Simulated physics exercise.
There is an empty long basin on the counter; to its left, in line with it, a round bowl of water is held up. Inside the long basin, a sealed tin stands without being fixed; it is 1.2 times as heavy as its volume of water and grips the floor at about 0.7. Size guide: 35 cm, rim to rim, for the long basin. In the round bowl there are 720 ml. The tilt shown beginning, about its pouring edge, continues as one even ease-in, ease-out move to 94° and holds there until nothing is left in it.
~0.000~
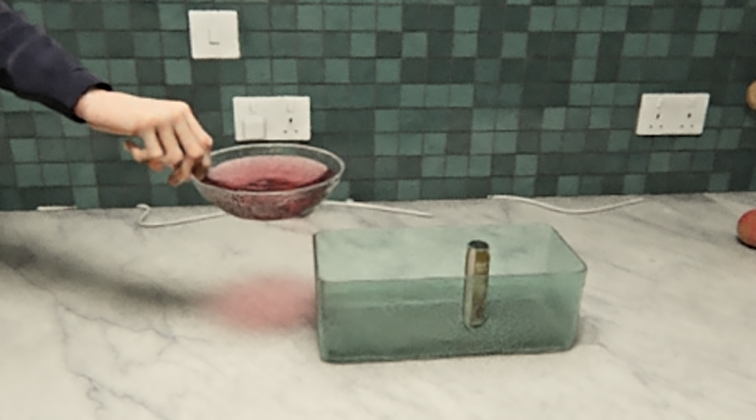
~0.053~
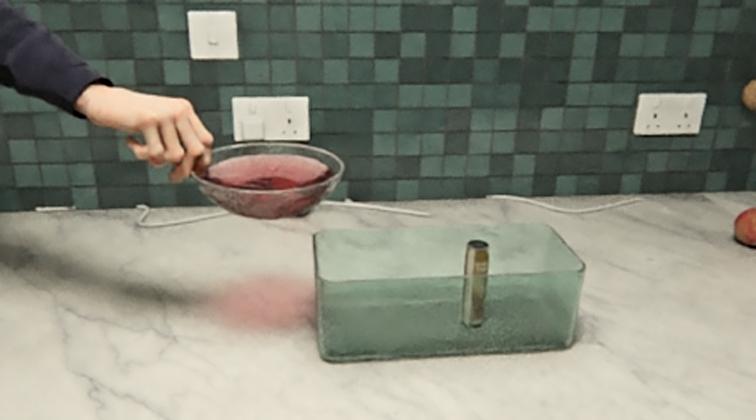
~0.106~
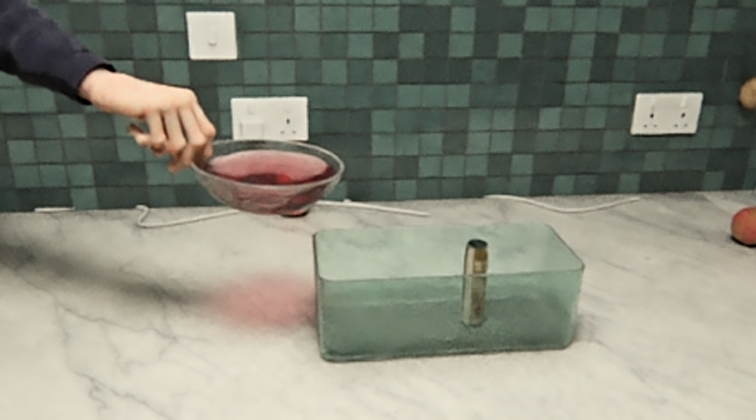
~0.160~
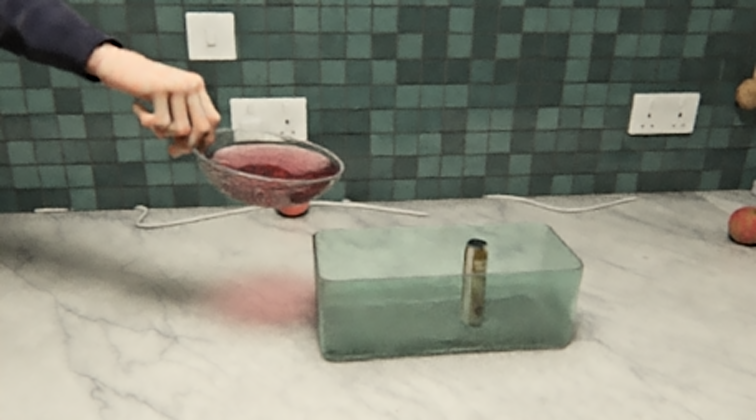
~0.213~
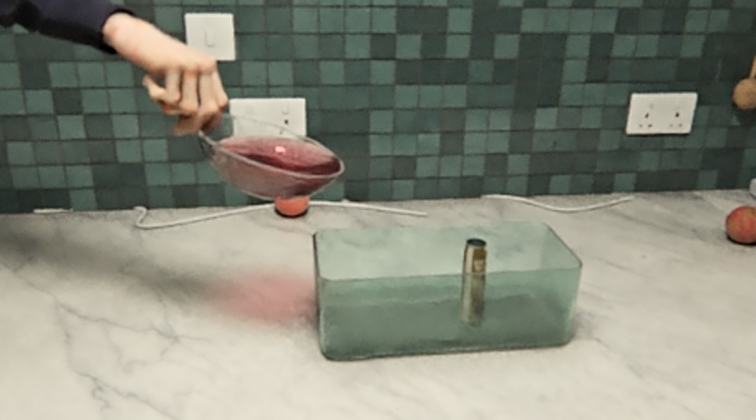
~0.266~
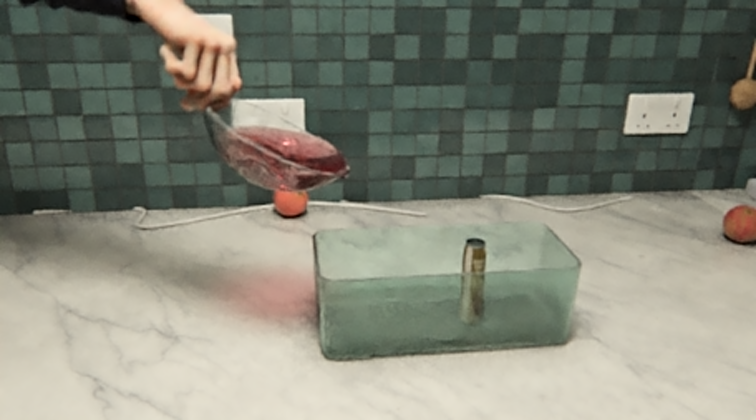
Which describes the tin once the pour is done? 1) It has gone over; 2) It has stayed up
It has stayed up.
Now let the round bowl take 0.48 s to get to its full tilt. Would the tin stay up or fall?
Then the tin tumbles.
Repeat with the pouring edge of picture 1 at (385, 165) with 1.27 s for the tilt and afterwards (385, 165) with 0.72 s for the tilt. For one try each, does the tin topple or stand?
Run one: It does not tip. Run two: It tumbles.
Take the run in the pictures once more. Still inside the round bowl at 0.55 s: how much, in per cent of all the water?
10 %.
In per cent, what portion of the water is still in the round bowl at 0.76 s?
Close to 0 percent of the total.
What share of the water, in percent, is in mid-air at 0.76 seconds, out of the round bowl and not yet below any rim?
Roughly 2 per cent.
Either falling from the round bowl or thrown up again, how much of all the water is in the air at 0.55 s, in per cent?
I'd say close to 66 per cent.
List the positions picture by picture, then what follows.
It leans 0°; its right rim is at (343, 167); the water meets the walls at (199, 176) and (337, 173); the long basin's rim runs from (315, 256) to (569, 247); the tin's top is at (479, 249), in the first picture.
It leans 1°; its right rim is at (343, 167); the water meets the walls at (199, 174) and (337, 172), in the second picture.
It leans 5°; its right rim is at (343, 167); the water meets the walls at (200, 169) and (337, 169), in the third picture.
It leans 11°; its right rim is at (343, 167); the water meets the walls at (203, 160) and (339, 166), in the fourth picture.
It leans 19°; its right rim is at (342, 167); the water meets the walls at (207, 147) and (342, 160); 1 per cent is over the edge, in the fifth picture.
It leans 28°; its right rim is at (342, 168); the water meets the walls at (214, 136) and (327, 154); 6 per cent is over the edge, in the sixth picture.
After 0.55 s the tilt is 82° and 10 per cent is still to pour; the tin stands where it began.
After 0.76 s the tilt is 94° and 0 per cent is still to pour; the tin stands where it began.
After 0.98 s the tilt is 94° and 0 per cent is still to pour; the tin stands where it began.
After 1.22 s the tilt is 94° and 0 per cent is still to pour; the tin stands where it began.
In the end the tin stands where it began.
